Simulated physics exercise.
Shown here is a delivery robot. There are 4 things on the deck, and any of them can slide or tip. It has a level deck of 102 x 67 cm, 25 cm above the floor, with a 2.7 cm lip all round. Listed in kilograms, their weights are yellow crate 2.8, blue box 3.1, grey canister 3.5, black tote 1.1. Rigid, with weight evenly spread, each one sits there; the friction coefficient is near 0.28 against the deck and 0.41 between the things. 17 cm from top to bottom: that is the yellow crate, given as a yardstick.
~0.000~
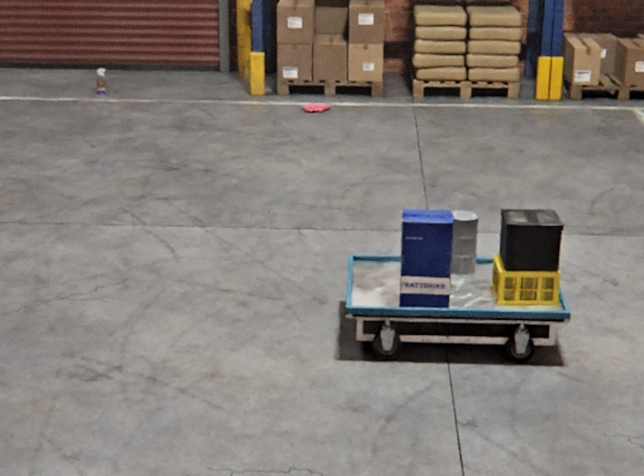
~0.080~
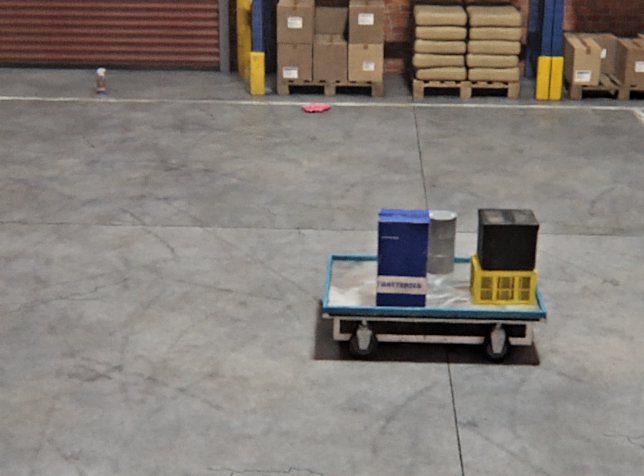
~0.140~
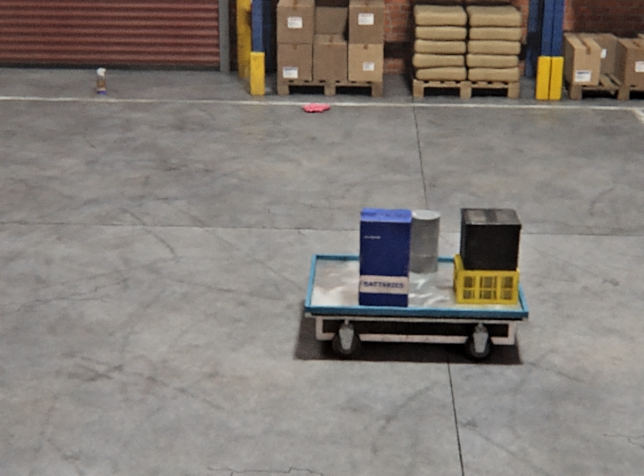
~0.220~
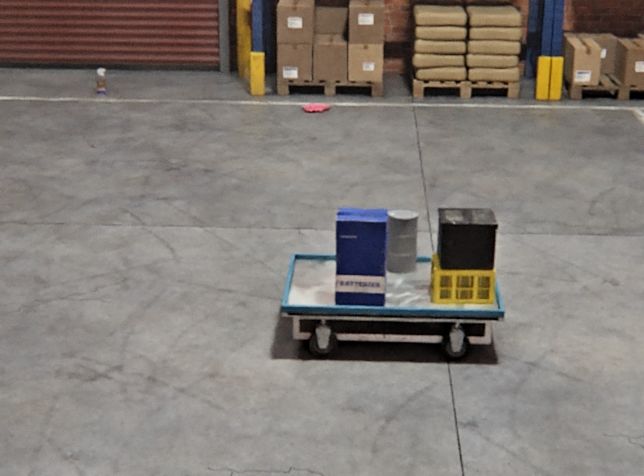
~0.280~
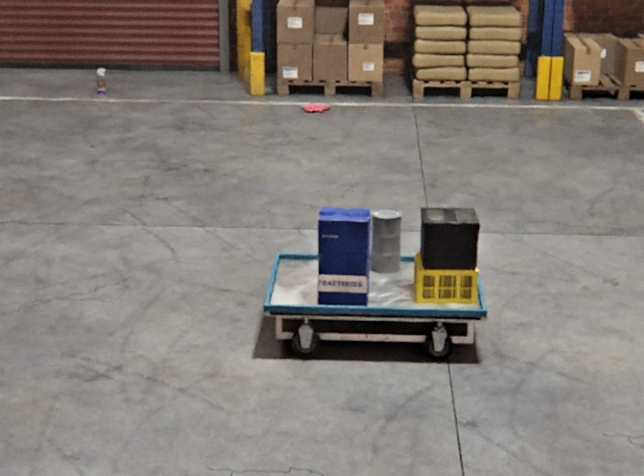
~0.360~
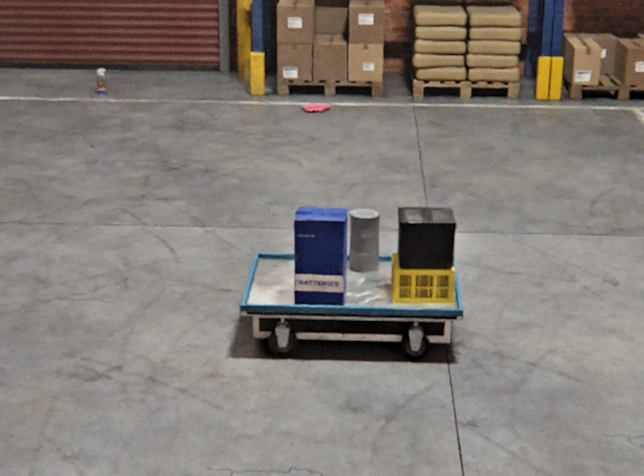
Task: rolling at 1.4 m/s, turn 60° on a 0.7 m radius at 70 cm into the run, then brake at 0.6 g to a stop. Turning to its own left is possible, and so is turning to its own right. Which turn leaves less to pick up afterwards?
Going left is better.
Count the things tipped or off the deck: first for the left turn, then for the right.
With a left turn it's 0; with a right turn it's 1.
Turning left. At 0.86 s, cart has run 120 cm, turned 29°; blue box slid 18 cm near (184, 267); grey canister leaning 5°.
After 1.16 s, cart has run 162 cm, turned 58°; blue box slid 35 cm near (116, 296); grey canister slid 2 cm.
After 1.56 s, cart has run 190 cm, turned 60°, stopped; blue box slid 39 cm near (45, 333); yellow crate slid 13 cm near (176, 328); grey canister slid 26 cm.
At rest (2.2 s), not toppled but over 10 cm from the start, yellow crate, blue box, grey canister and black tote. In the last view, yellow crate near (169, 332), blue box near (51, 334).
Turning right instead, blue box tipped over or off the deck, 1 of 4 in all.
